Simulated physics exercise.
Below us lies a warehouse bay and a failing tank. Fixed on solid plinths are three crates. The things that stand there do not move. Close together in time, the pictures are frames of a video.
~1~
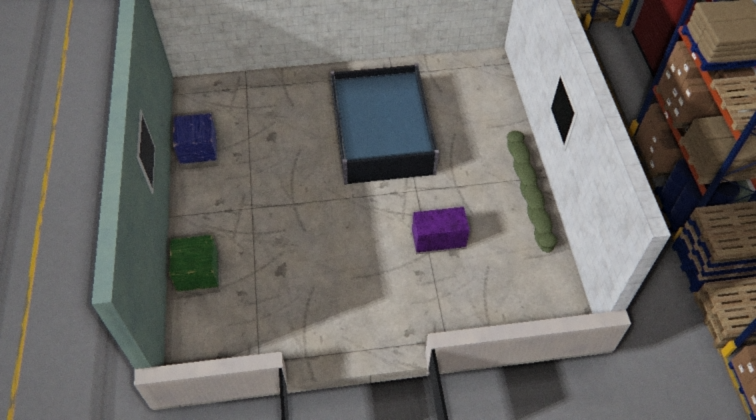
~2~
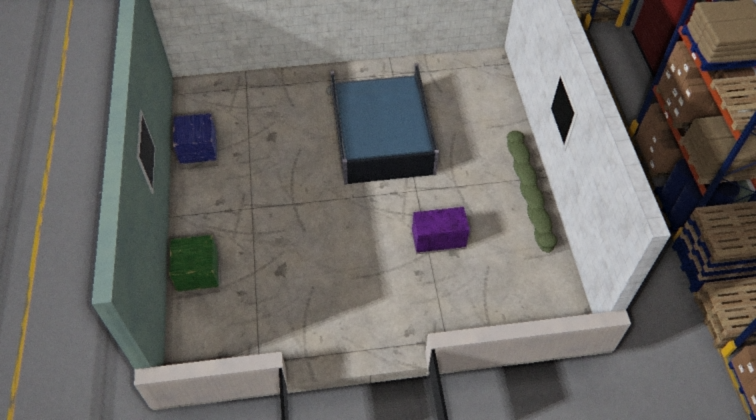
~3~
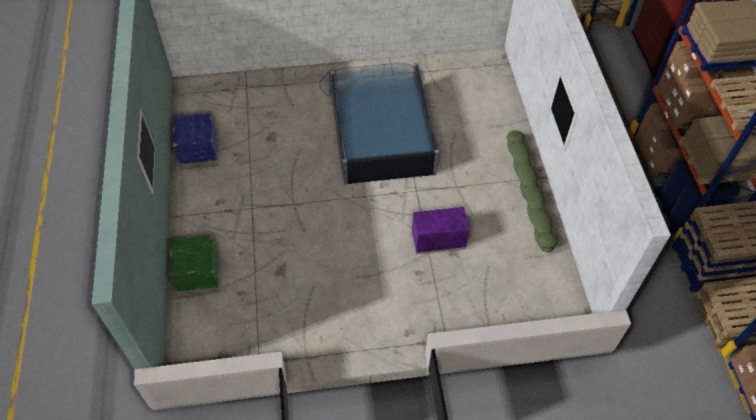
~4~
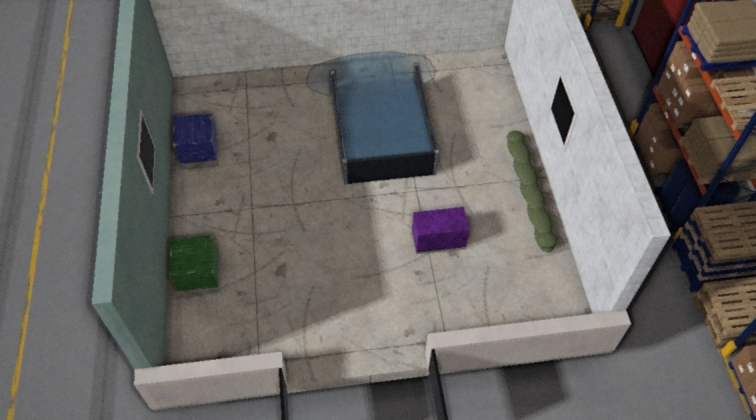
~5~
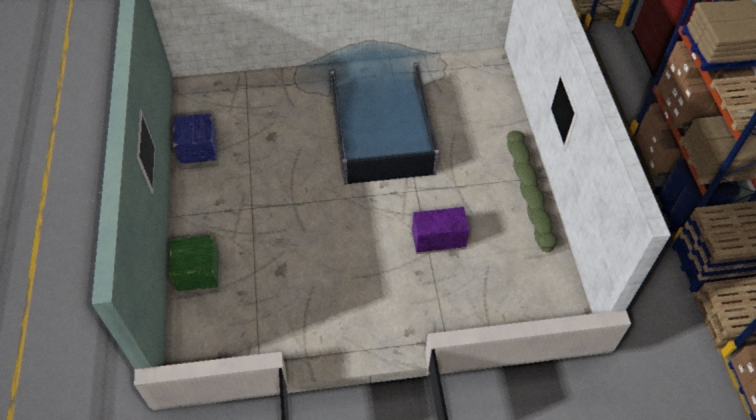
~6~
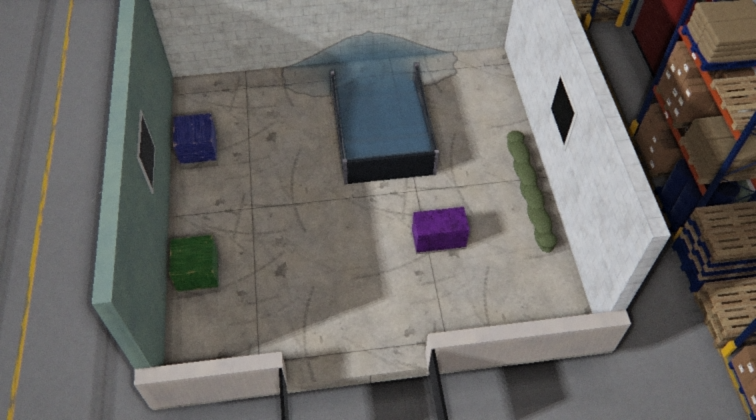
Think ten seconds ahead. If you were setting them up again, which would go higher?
In the end the purple crate gets touched by the water; the blue crate gets touched by the water; the green crate never gets touched by the water.
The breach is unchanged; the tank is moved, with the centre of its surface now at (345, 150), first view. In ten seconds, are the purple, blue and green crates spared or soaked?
So the purple crate crate gets swamped, the blue crate crate gets swamped, and the green crate crate avoids the flood as well.
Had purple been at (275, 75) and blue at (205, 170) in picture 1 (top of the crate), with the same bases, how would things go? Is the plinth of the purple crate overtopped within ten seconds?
As far as I can tell, the purple crate is flooded.
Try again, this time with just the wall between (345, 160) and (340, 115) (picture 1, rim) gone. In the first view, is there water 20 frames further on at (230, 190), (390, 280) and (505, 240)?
The first comes out soaked, the second untouched, the third untouched.
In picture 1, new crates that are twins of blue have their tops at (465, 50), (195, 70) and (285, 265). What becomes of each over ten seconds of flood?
Is flooded, then is flooded, then stays clear.
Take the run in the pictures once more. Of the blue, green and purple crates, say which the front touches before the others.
That would be the blue-painted one.
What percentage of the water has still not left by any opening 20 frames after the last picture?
Some 100 per cent.
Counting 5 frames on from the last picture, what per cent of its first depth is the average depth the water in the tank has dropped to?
Near 56 in a hundred.
A moment on, water covers 10 % of the floor; the purple crate not reached, the blue crate not reached, the green crate not reached.
Next, water covers 25 % of the floor; the purple crate not reached, the blue crate water round its plinth, the green crate not reached.
Then, water covers 35 % of the floor; the purple crate not reached, the blue crate water round its plinth, the green crate not reached.
Later, water covers 70 % of the floor; the purple crate water round its plinth, the blue crate water round its plinth, the green crate water round its plinth.
In the end, water covers 95 % of the floor; the purple crate was topped, the blue crate was topped, the green crate stayed above the water.
